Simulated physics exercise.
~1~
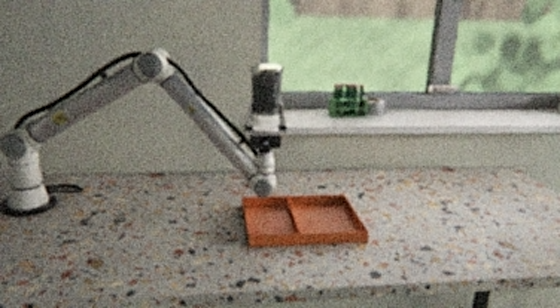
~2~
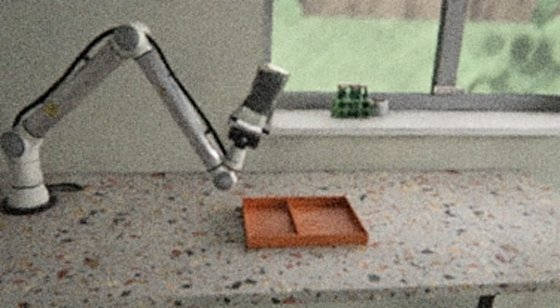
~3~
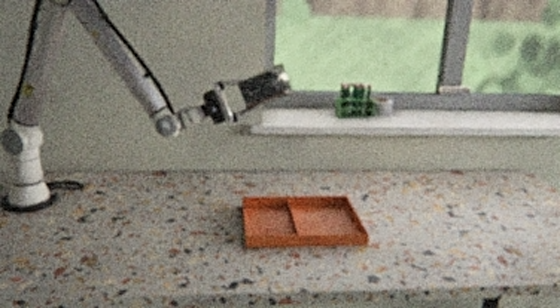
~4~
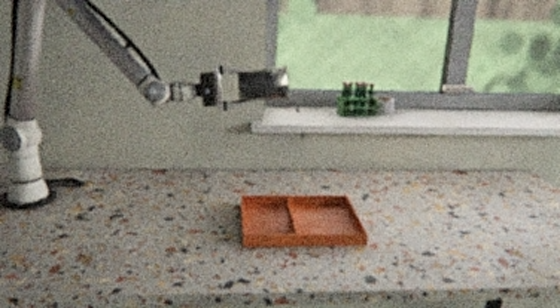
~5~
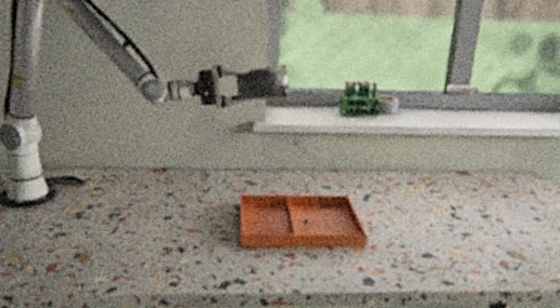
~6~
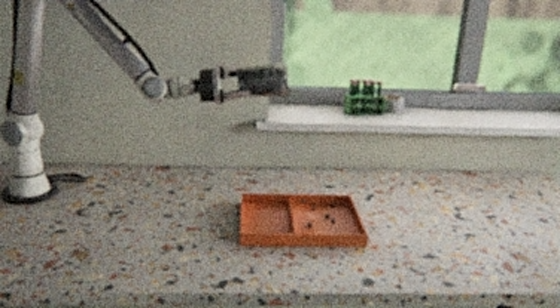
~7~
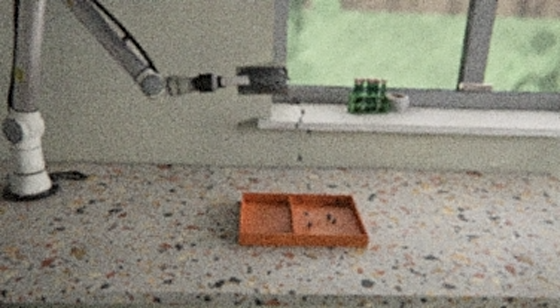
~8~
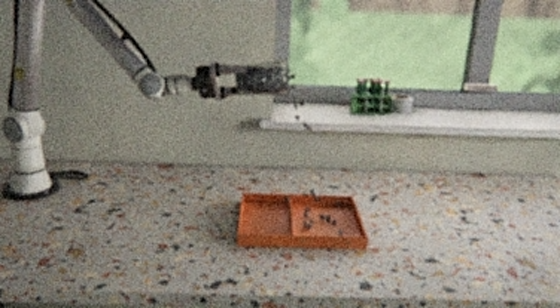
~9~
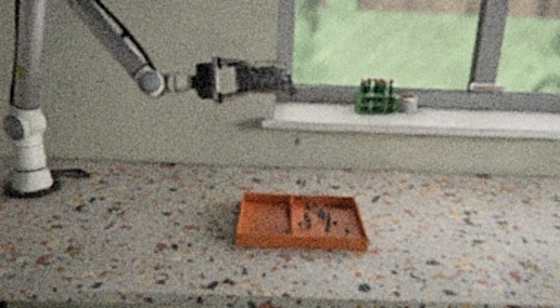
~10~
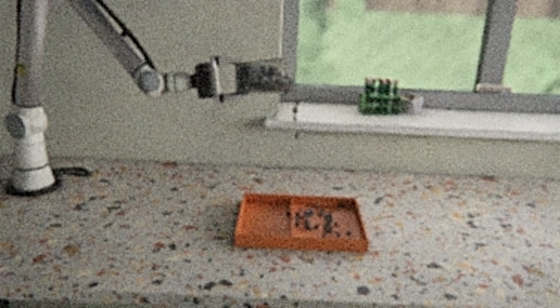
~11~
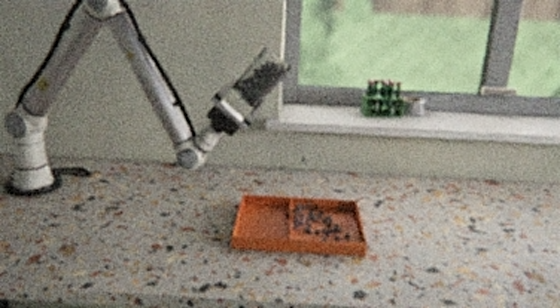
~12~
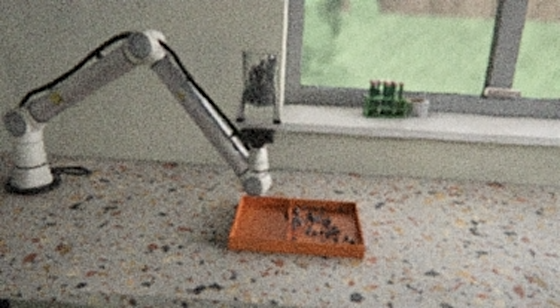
In this clip, a robot arm tilts a tumbler of small dark pebbles onto its side above a divided orange tray, and some trickle mostly into the far compartment before the arm stands the tumbler upright again, with most pebbles still inside.
